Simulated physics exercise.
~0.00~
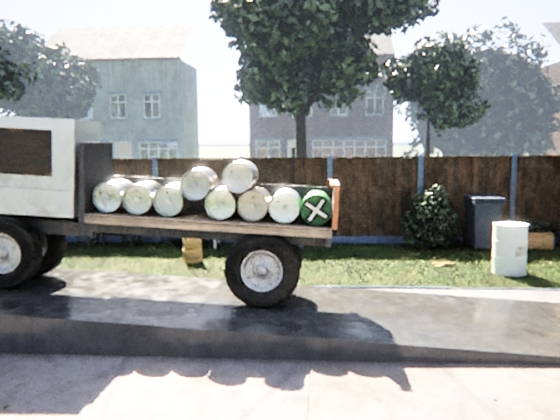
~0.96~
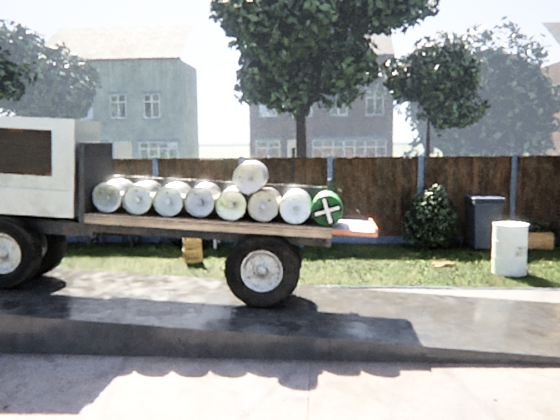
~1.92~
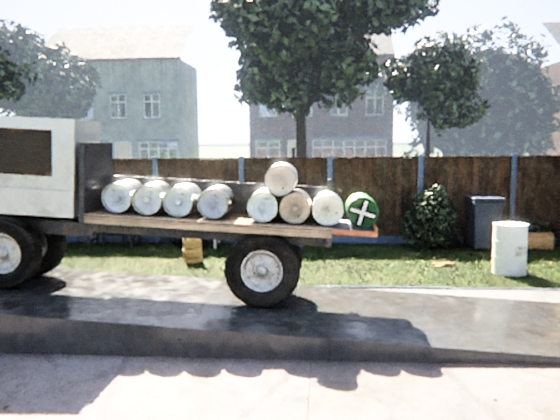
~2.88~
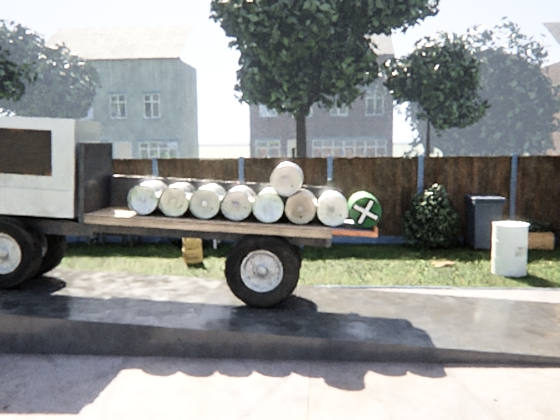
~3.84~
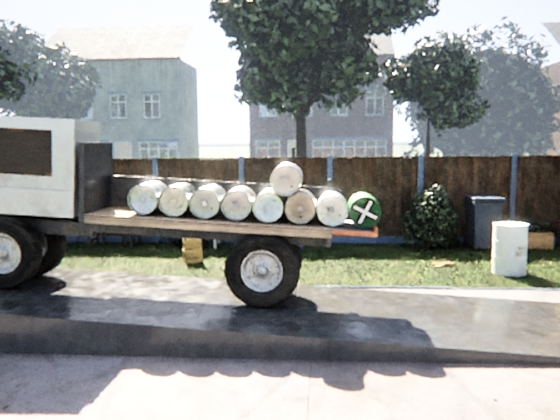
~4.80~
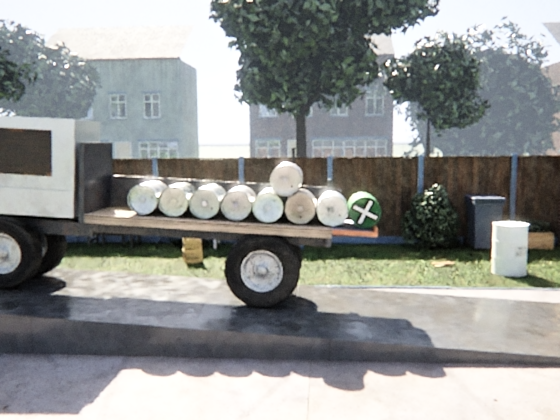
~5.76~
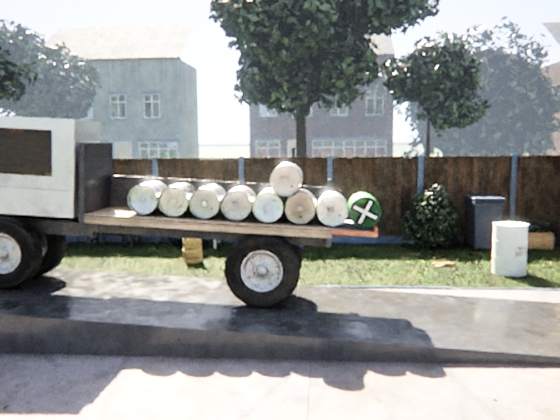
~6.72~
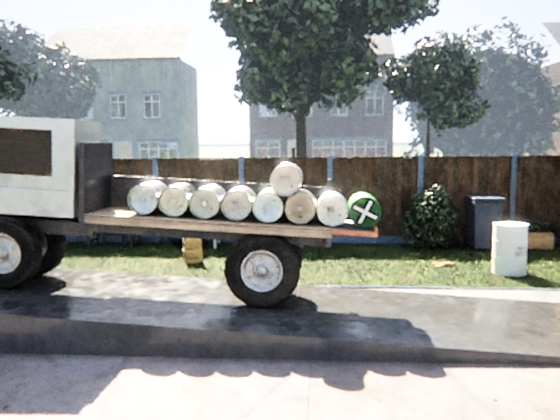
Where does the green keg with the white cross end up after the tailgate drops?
It rolls out onto the lowered tailgate and comes to rest there, staying on the truck instead of falling off.
